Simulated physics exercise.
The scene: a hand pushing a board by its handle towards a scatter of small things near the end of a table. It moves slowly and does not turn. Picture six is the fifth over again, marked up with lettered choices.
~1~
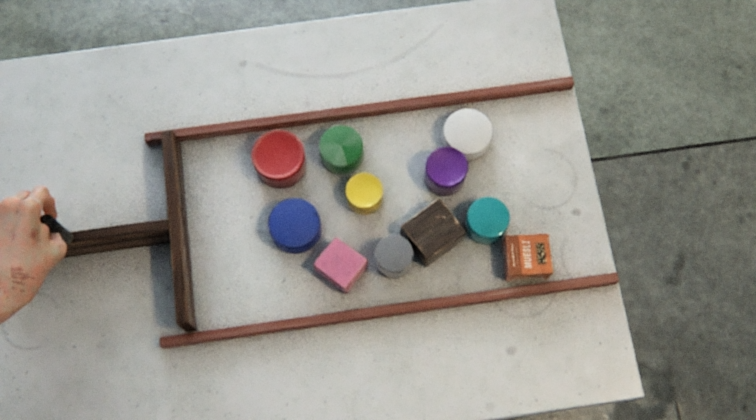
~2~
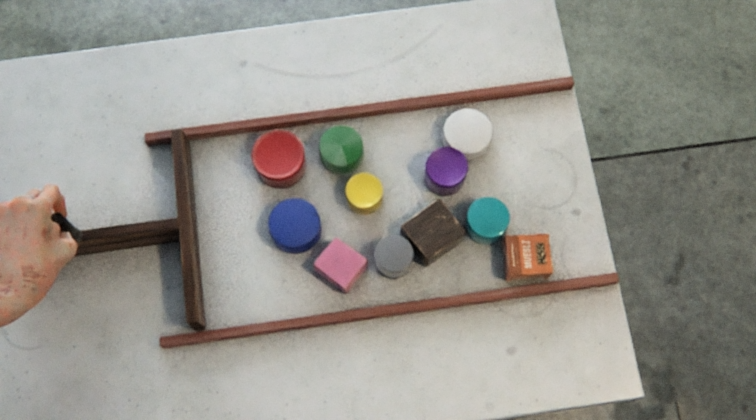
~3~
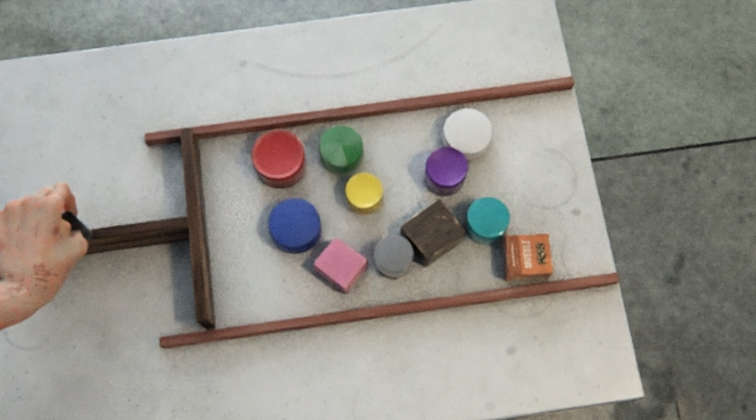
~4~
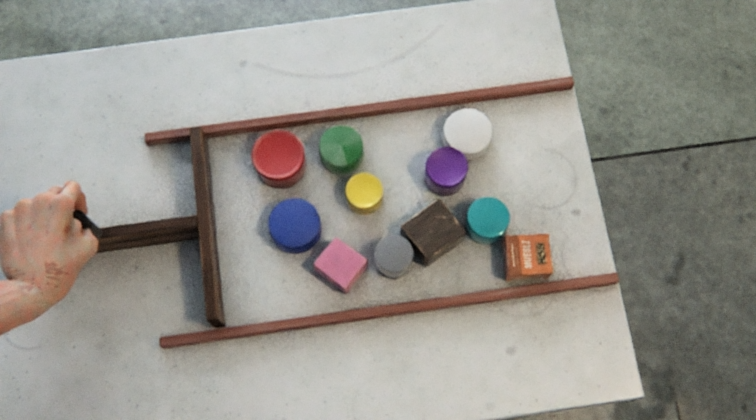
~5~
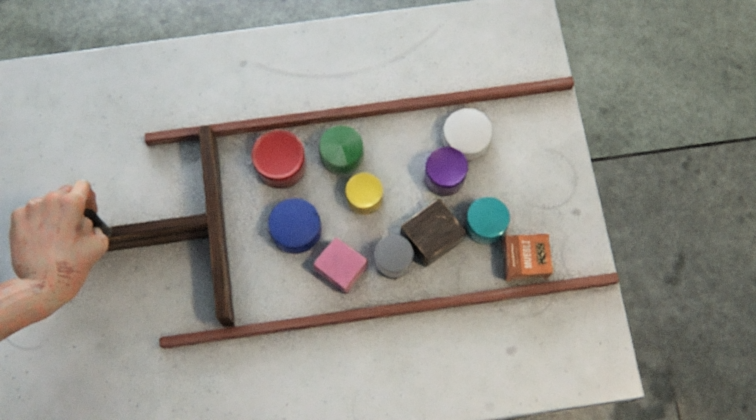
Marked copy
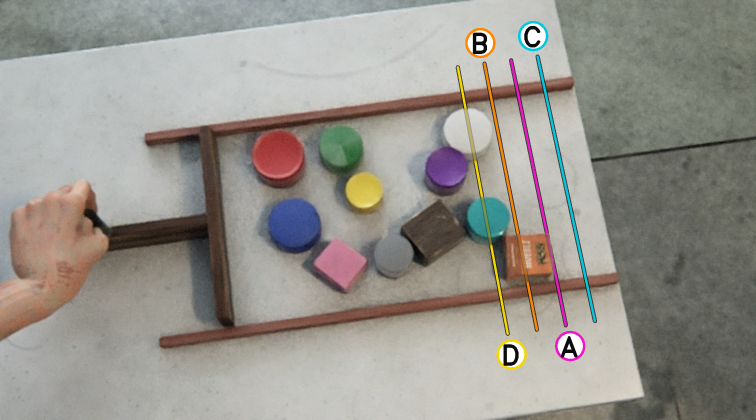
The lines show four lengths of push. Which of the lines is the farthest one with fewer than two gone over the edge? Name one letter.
Up to line D.
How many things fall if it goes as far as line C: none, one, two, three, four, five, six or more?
In all, six or more.
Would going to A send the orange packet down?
Yes.
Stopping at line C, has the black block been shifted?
Yes.
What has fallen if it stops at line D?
The turquoise pot goes over.
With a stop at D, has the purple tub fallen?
No.
On the marked copy, A at (537, 187); B at (509, 191); C at (565, 183); D at (482, 194).
With D. Early on, board (311, 205); green tin (383, 144); red tub (337, 153).
Further on, board (407, 192); turquoise pot (537, 187); white tin (514, 124).
At the end, board (480, 182); turquoise pot over the edge; white tin (564, 109); one fallen.
As for the rest, A drops six; B drops five; C drops seven.
